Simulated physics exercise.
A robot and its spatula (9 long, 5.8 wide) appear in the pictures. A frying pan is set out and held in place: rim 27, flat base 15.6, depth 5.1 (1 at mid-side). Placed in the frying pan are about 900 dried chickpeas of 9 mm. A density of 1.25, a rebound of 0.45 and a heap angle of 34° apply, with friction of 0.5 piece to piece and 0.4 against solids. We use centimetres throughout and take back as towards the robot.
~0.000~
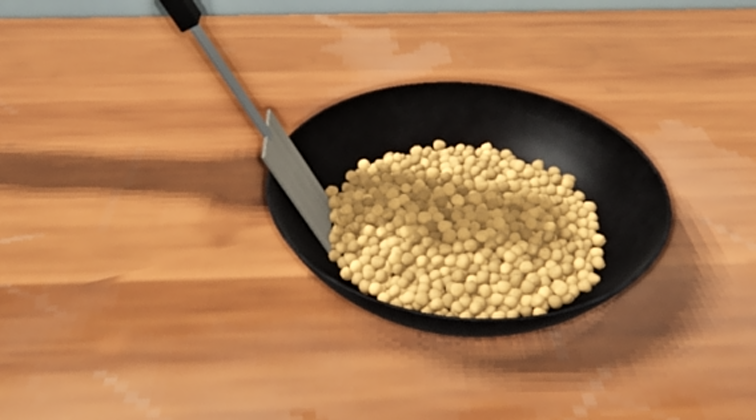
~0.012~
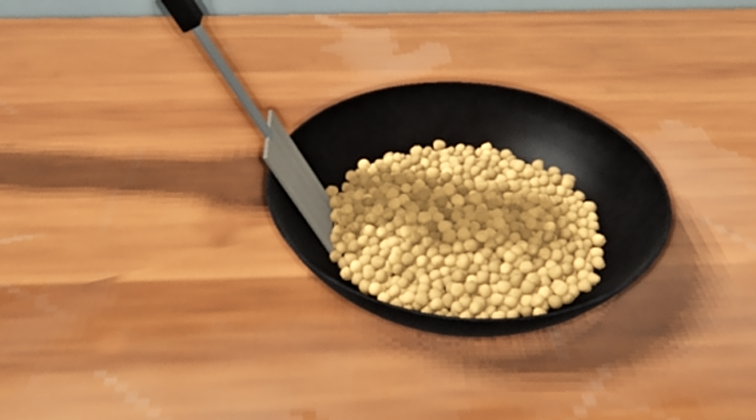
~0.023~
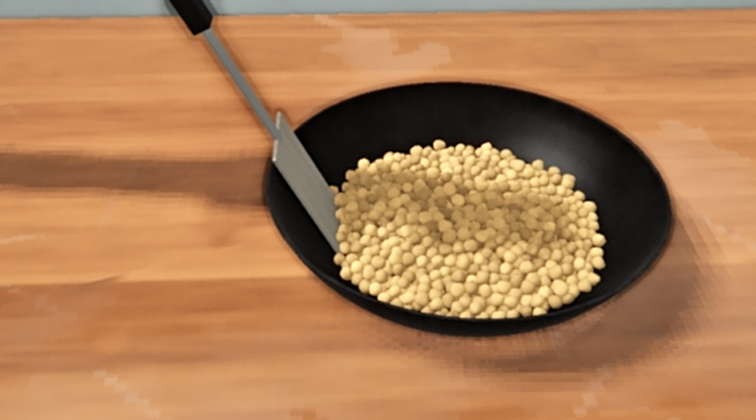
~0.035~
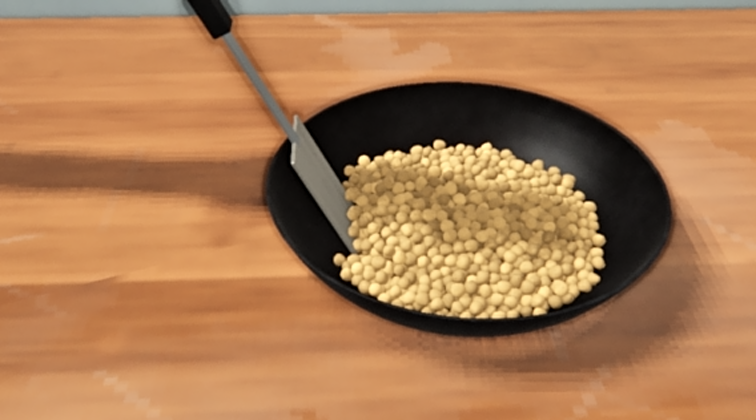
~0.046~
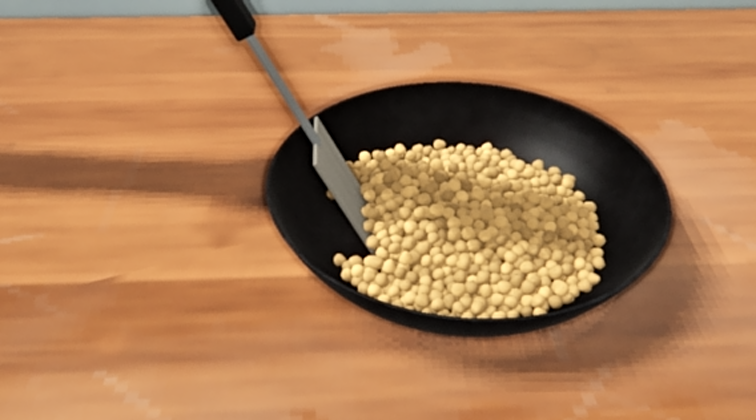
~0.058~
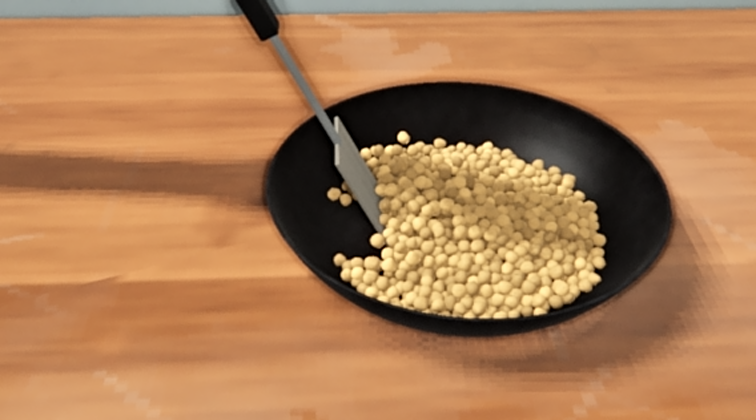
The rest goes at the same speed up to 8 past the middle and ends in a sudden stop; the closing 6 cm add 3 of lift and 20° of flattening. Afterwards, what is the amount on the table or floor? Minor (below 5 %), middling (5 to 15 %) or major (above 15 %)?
Middling.
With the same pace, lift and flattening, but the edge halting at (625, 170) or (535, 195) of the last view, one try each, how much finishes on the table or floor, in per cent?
Some 20 and 5 per cent.
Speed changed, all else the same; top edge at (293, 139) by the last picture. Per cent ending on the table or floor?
Some 0 percent.
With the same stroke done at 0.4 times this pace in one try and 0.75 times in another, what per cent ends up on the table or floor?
Roughly 0 per cent on the first try and 5 per cent on the second.
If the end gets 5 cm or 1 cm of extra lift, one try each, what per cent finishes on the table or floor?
Close to 10 and 5 percent respectively.
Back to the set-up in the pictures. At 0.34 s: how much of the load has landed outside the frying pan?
Around 8 %.
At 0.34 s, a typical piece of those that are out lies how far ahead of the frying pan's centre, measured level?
It comes to near 22 cm ahead of the middle.
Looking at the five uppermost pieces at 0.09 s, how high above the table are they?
Height: Some 6 cm.
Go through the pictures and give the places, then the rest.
The spatula top edge at (266, 132), sloping 64°; upper third of the load around (460, 214), from x 330 to 600, top at y 145; 900 in the frying pan, in the first frame.
The spatula top edge at (268, 133), sloping 64°; upper third of the load around (459, 214), from x 330 to 600, top at y 145, in the second frame.
The spatula top edge at (276, 135), sloping 64°; upper third of the load around (458, 214), from x 330 to 600, top at y 145, in the third frame.
The spatula top edge at (294, 138), sloping 64°; upper third of the load around (448, 213), from x 330 to 600, top at y 145, in the fourth frame.
The spatula top edge at (315, 139), sloping 64°; upper third of the load around (445, 210), from x 335 to 600, top at y 145, in the fifth frame.
The spatula top edge at (336, 139), sloping 64°; upper third of the load around (447, 209), from x 335 to 600, top at y 140; 900 in the frying pan, in the sixth frame.
After 0.09 s, sloping 64°, highest piece 7 above the table; 900 in the frying pan.
After 0.13 s, sloping 59°, highest piece 9 above the table; 900 in the frying pan.
After 0.34 s, sloping 44°, highest piece 6 above the table; 822 in the frying pan, 64 on the table or floor, 14 on the blade or in flight.
After 1.39 s, sloping 44°, highest piece 5 above the table; 822 in the frying pan, 78 on the table or floor.
In the end, 822 in the frying pan, 78 on the table or floor. That is 9 % on the table or floor.
